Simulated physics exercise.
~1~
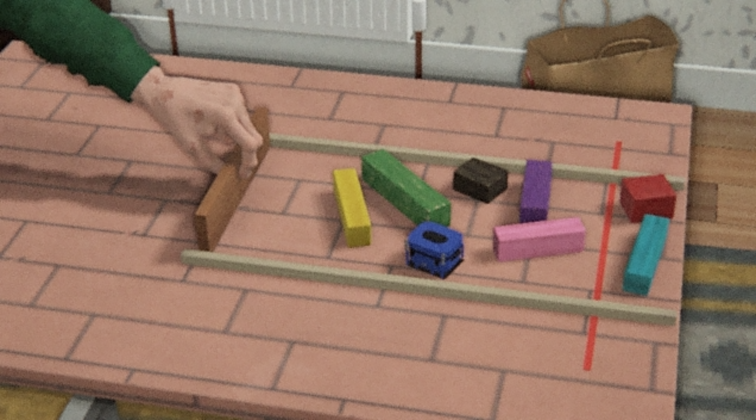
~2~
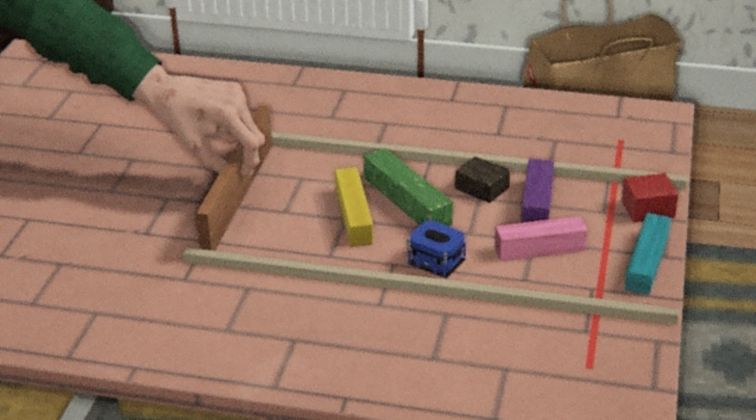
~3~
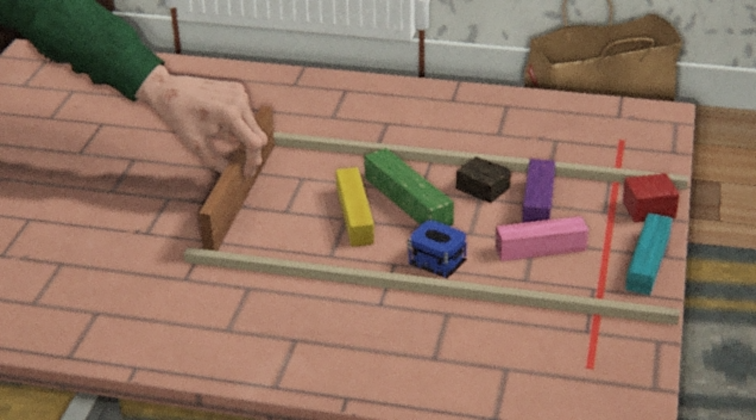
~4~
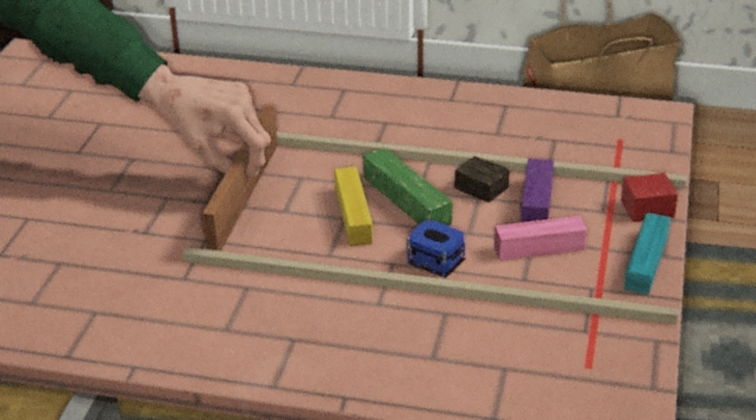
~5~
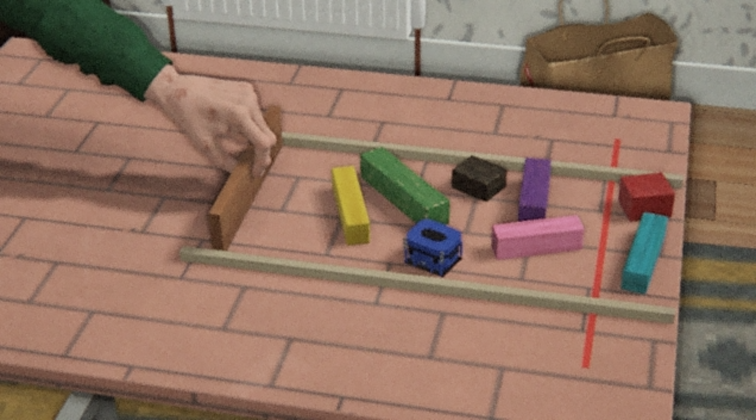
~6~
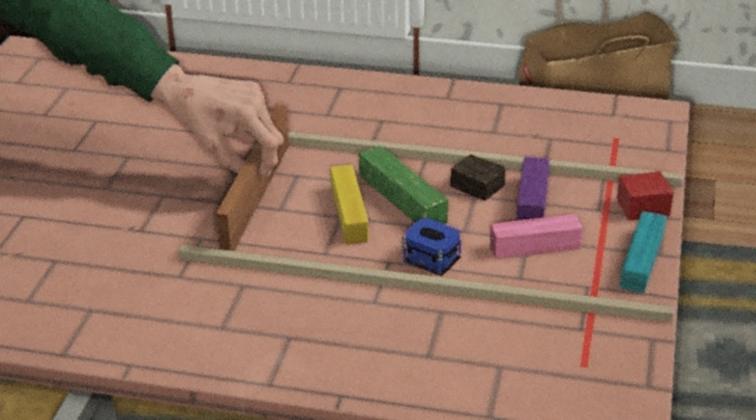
The clip shows a hand in a green sleeve sliding a wooden board slightly rightward between two rails on a table, while the coloured blocks and blue case ahead of it, on both sides of a red line, stay in place.
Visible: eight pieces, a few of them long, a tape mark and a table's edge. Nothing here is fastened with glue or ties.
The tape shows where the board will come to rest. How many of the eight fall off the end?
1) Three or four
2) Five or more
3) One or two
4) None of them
1, three or four.
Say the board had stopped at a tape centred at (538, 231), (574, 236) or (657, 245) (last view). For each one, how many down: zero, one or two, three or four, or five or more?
In turn: None at all; just one or two; five or over.
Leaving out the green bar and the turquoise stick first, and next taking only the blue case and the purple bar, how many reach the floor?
The number fallen is 1, and in the other try 2.
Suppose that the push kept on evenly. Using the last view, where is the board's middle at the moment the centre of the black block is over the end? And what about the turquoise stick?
The middle is at (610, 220) when it's the black block, and at (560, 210) when it's the turquoise stick.
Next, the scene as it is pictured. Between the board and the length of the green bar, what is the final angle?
Roughly 25° out of line.
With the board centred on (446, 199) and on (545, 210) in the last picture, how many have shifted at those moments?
First 5, then 8.
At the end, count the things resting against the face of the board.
2 are in contact with it.
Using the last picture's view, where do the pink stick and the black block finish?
In the last picture the pink stick sits around (671, 252) and the black block around (674, 188).
Soon after, none off yet; turquoise stick at rest near (643, 251); red block at rest near (645, 196); pink stick at rest near (536, 236).
Then, none off yet; turquoise stick at rest near (643, 251); red block at rest near (646, 196); pink stick moved a little near (558, 239).
At rest, the number that fall off is three or four; fallen, purple bar, red block and turquoise stick.
